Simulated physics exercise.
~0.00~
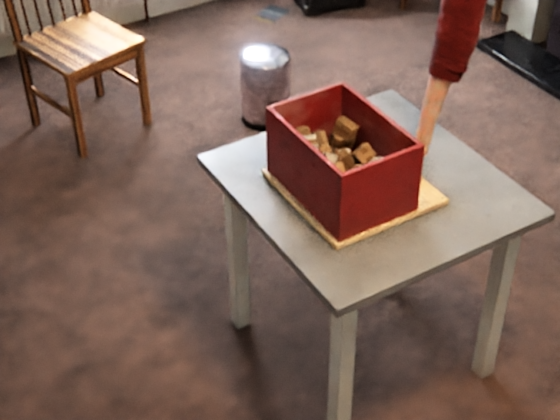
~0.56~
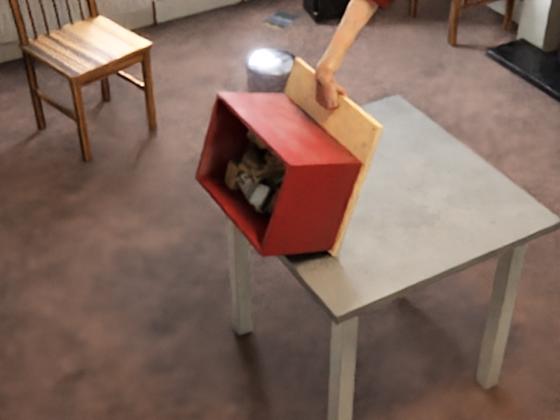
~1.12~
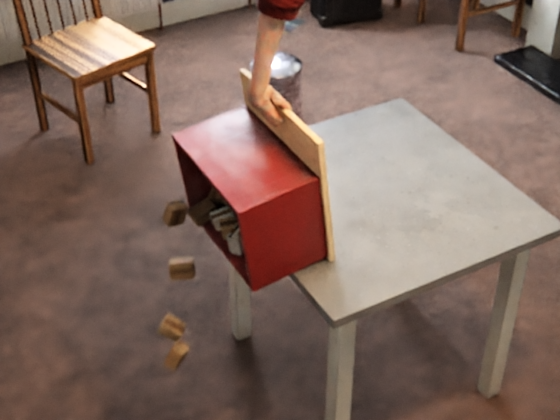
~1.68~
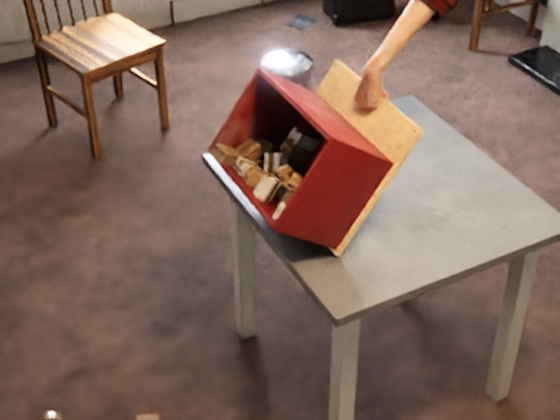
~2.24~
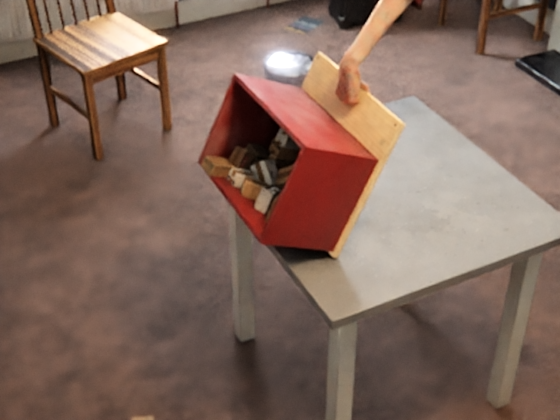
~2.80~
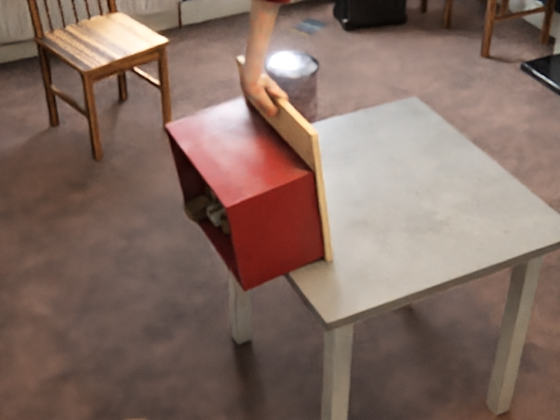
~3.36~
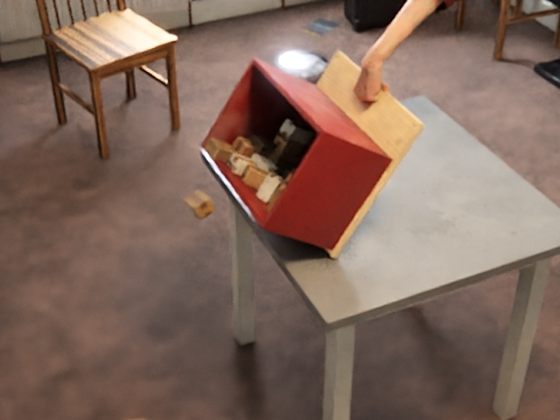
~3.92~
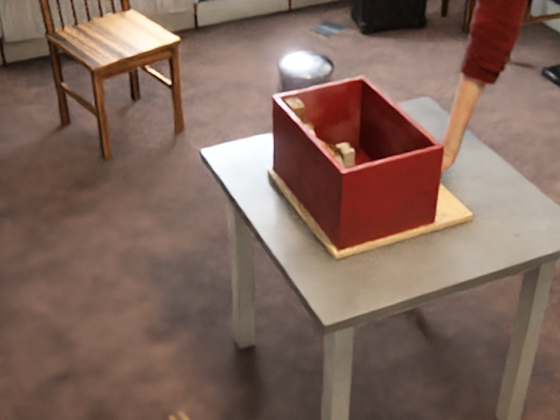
A hand repeatedly tips a red tub left, spilling some blocks, then sets it flat.
